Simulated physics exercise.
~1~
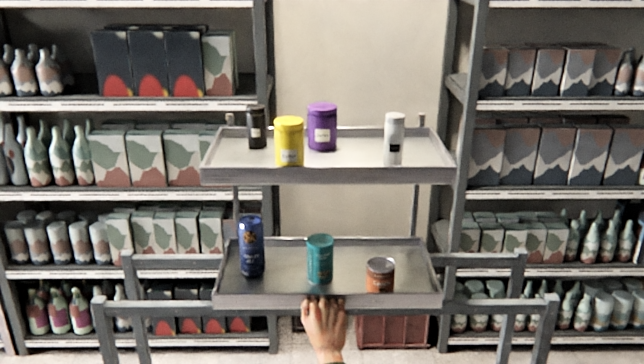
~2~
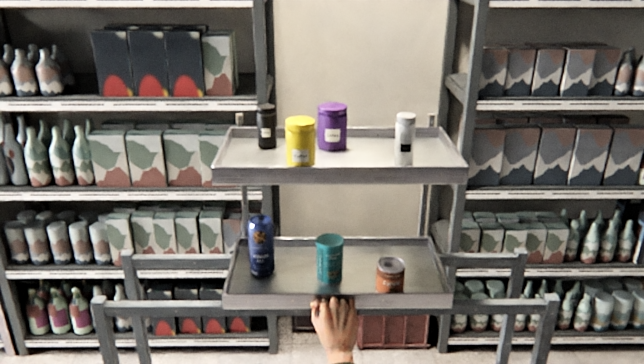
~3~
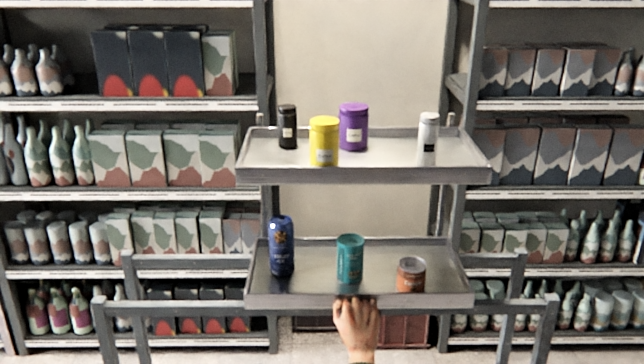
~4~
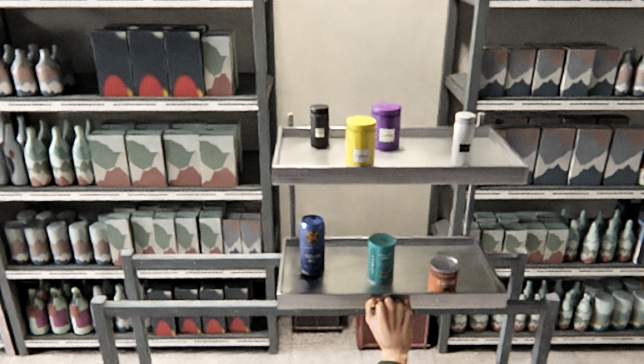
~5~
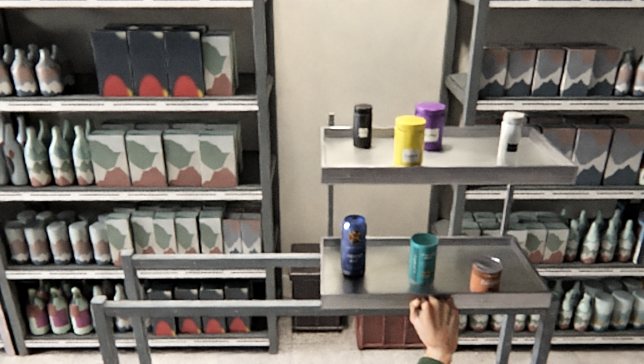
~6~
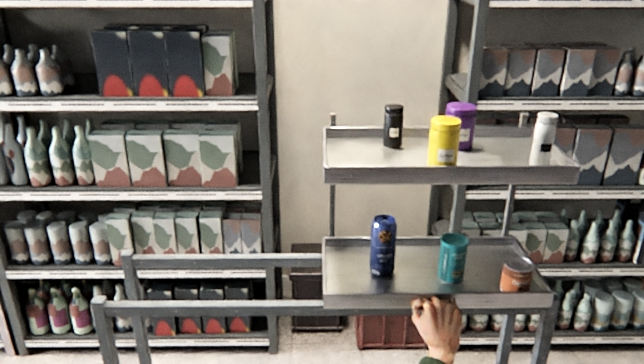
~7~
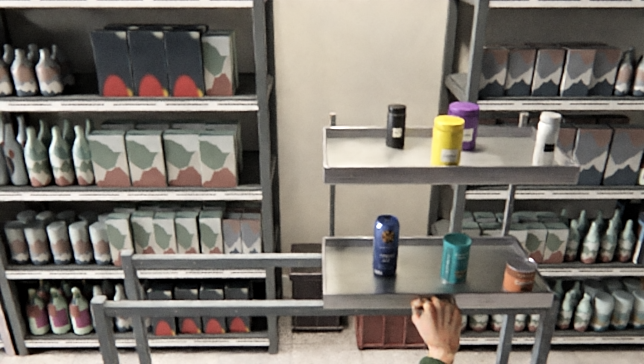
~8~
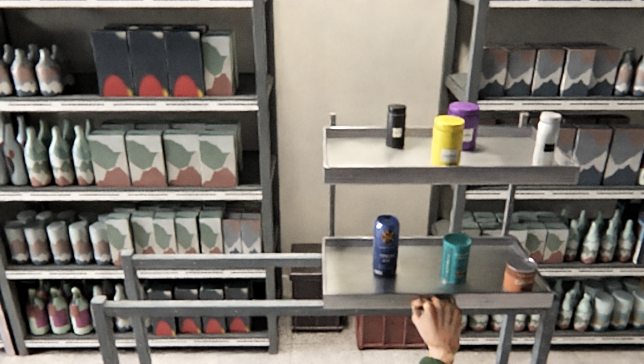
In a storeroom aisle, a hand slides a two-tier metal rack rightward until it stops, its seven containers shifting but staying aboard.
